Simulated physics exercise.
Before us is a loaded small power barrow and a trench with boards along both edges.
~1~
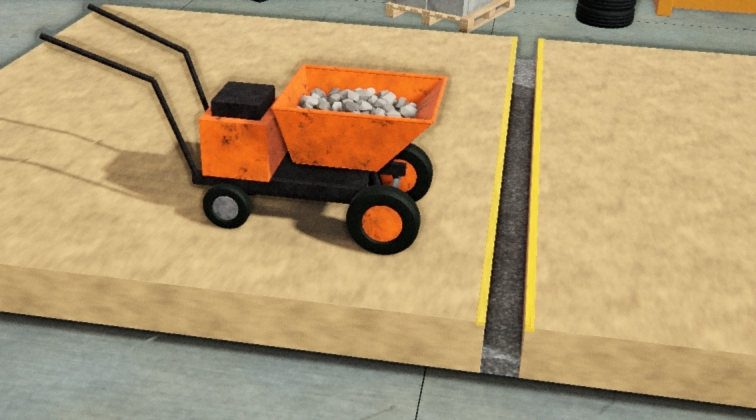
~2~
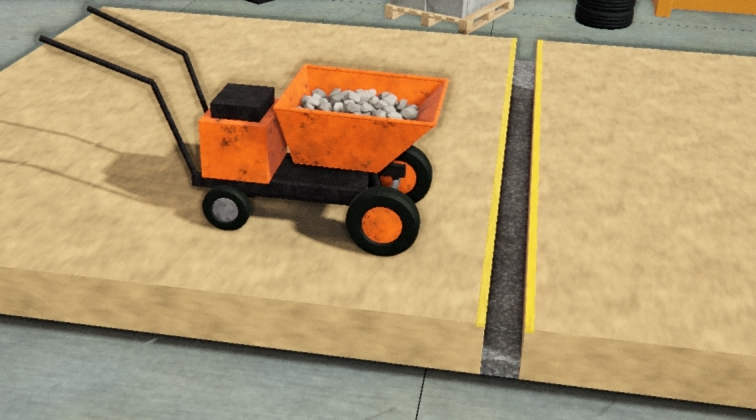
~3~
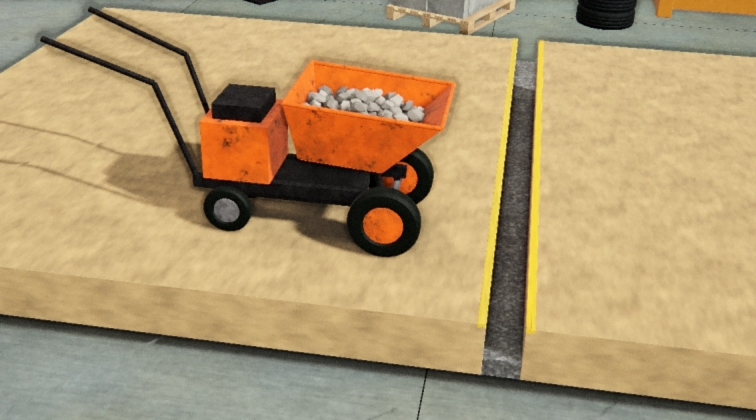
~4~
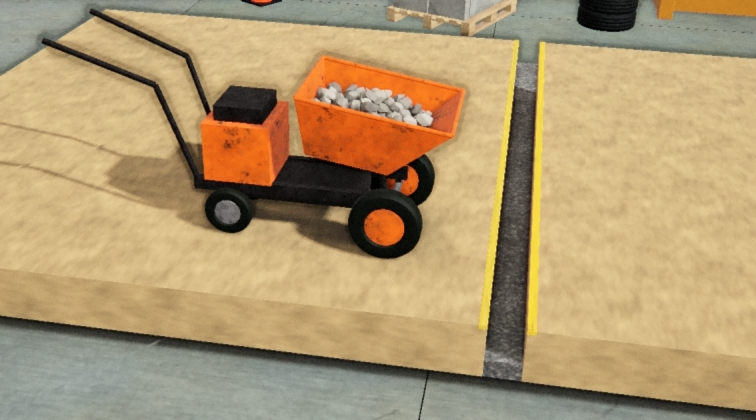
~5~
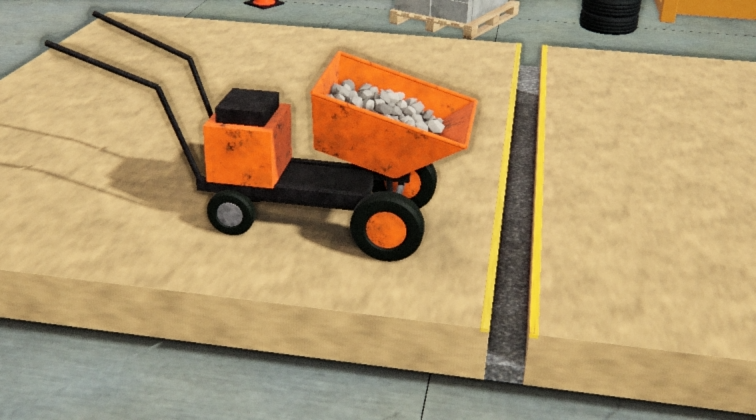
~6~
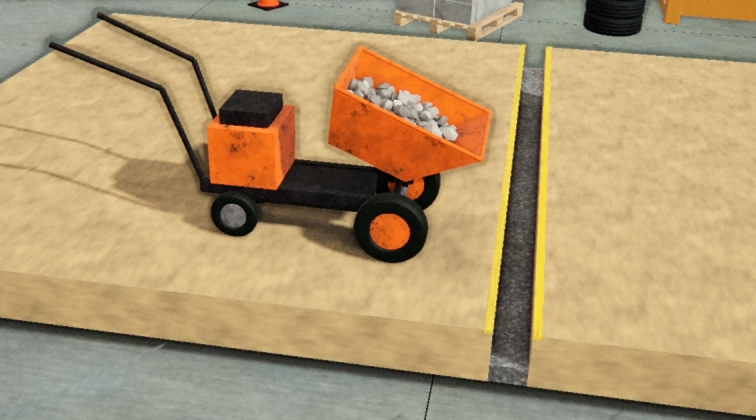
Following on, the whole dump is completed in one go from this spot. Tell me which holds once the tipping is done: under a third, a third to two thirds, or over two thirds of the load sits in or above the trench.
It is a third to two thirds.
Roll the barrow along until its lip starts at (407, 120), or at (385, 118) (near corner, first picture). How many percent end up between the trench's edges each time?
First spot: About 60 percent; second spot: About 50 percent.
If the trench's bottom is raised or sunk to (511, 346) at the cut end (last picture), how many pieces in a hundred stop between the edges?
About 30 per cent.
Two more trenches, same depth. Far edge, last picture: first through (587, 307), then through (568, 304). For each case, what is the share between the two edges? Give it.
100 %, 90 %.
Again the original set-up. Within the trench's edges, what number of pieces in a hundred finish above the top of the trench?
Around 15 in a hundred.
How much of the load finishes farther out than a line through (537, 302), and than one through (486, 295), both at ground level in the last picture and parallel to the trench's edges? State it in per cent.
I'd put it near 20 in a hundred, then near 80 in a hundred.
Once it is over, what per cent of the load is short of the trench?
I'd put it at some 0 per cent of the load.
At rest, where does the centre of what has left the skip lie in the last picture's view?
I'd mark it at roughly (527, 259).
Soon after the last picture, skip tipped steeply; all in the skip.
A little later, skip tipped right over; most in the skip; about a quarter in or heaped over the trench; a small part beyond it.
Later still, skip tipped right over; about a quarter in the skip; about half in or heaped over the trench; about a quarter beyond it.
At rest, skip tipped right over; about a quarter in the skip; about half in or heaped over the trench; about a quarter beyond it.
